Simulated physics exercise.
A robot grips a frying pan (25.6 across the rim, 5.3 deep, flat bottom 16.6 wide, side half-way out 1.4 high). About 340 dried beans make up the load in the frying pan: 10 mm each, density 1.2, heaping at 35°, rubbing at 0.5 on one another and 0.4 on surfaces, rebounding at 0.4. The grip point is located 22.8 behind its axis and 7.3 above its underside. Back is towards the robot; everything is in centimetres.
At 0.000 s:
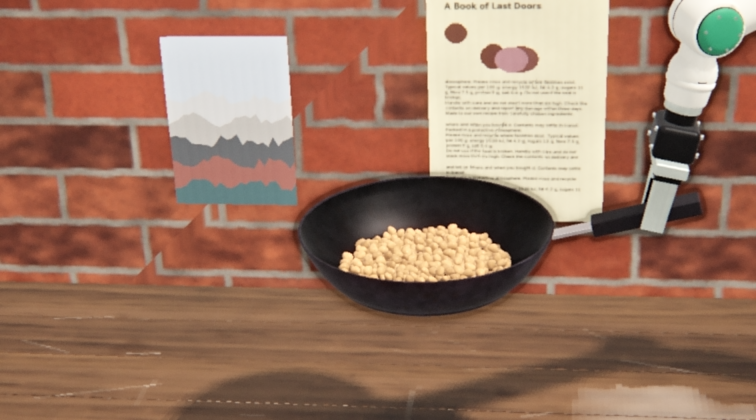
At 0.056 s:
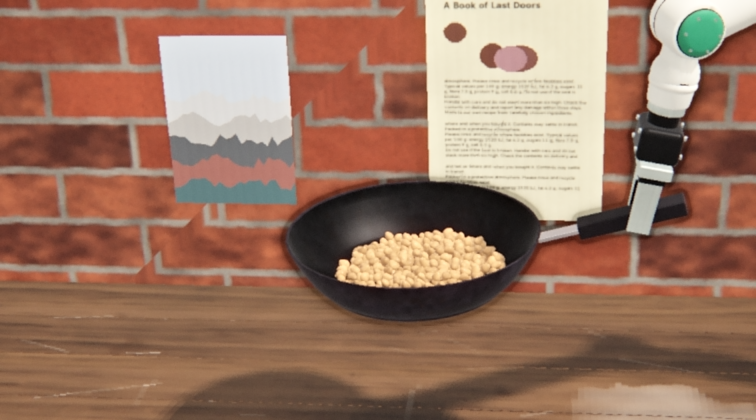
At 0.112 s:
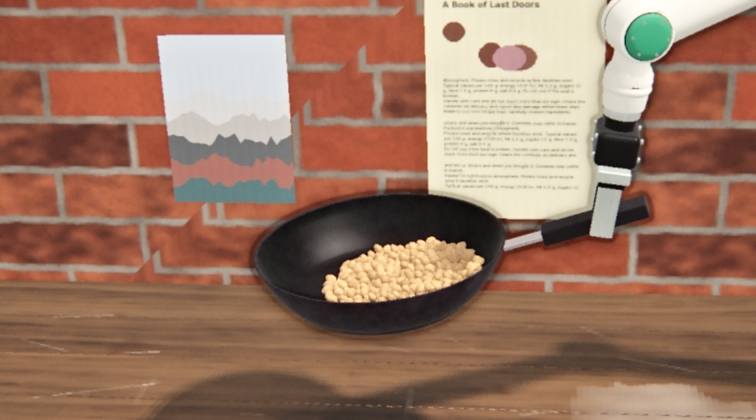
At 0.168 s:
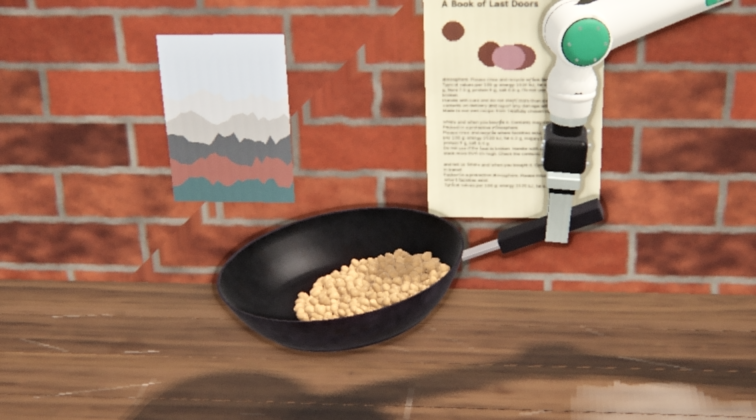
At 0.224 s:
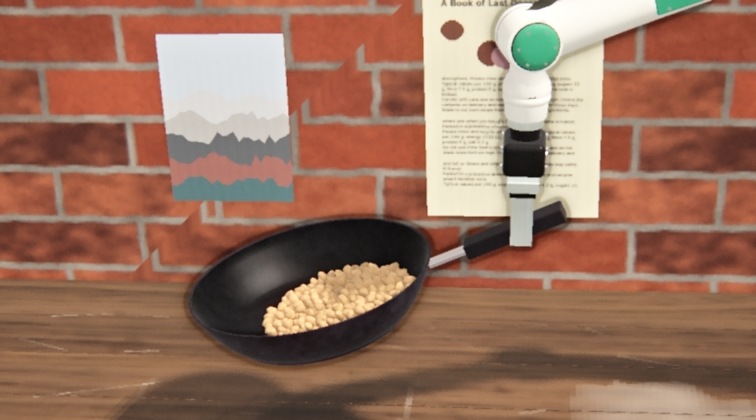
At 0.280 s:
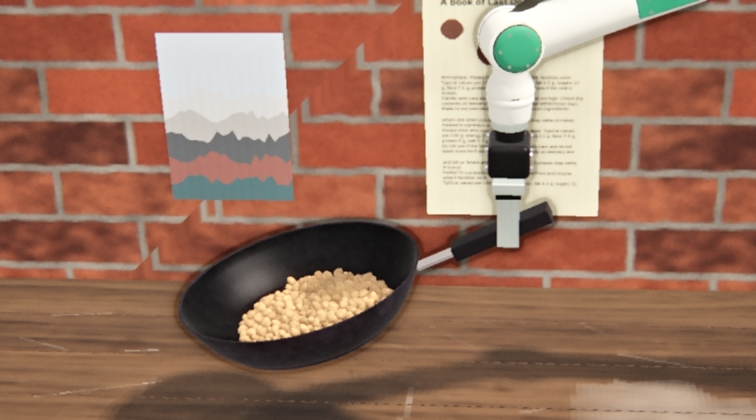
Against a red brick wall, a robot arm moving a black frying pan of dried beans leftward and lower while tilting it.
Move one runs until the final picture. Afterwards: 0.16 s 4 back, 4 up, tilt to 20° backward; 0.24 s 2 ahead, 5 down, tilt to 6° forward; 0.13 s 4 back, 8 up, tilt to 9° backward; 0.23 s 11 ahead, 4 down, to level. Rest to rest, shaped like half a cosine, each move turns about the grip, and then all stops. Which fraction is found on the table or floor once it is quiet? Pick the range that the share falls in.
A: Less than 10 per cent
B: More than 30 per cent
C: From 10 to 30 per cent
Answer: B.
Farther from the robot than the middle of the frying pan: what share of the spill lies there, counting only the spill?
Of the spill: Approx. 10 %.
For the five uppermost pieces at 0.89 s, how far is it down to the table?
52 cm, more or less.
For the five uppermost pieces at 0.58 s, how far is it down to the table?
I'd say close to 53 cm on average.
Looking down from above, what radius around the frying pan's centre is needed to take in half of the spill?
Some 28 cm.
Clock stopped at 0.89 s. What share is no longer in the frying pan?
So far, roughly 55 per cent.
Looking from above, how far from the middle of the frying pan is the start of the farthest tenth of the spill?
Roughly 45 cm.
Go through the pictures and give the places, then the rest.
The first picture shows frying pan middle at (426, 251), level; upper third of the load around (432, 259), from x 345 to 505, top at y 230; 336 in the frying pan.
The second picture shows frying pan middle at (414, 256), tilted 1° forward; upper third of the load around (434, 262), from x 340 to 500, top at y 235.
The third picture shows frying pan middle at (382, 269), tilted 4° forward; upper third of the load around (440, 273), from x 330 to 480, top at y 240.
The fourth picture shows frying pan middle at (345, 285), tilted 7° forward; upper third of the load around (413, 285), from x 300 to 445, top at y 255.
The fifth picture shows frying pan middle at (315, 297), tilted 10° forward; upper third of the load around (382, 297), from x 270 to 410, top at y 270.
The sixth picture shows frying pan middle at (305, 302), tilted 11° forward; upper third of the load around (355, 305), from x 245 to 390, top at y 275; 336 in the frying pan.
After 0.58 s, tilted 3° backward, highest piece 54 above the table; 19 in the frying pan, 317 in flight or on a rim.
After 0.89 s, tilted 7° backward, highest piece 55 above the table; 151 in the frying pan, 185 in flight or on a rim.
After 1.24 s, level, highest piece 47 above the table; 227 on the table or floor, 39 in the frying pan, 70 in flight or on a rim.
After 2.29 s, level, highest piece 25 above the table; 297 on the table or floor, 39 in the frying pan.
At rest, 297 on the table or floor, 39 in the frying pan. That is 88 % on the table or floor.
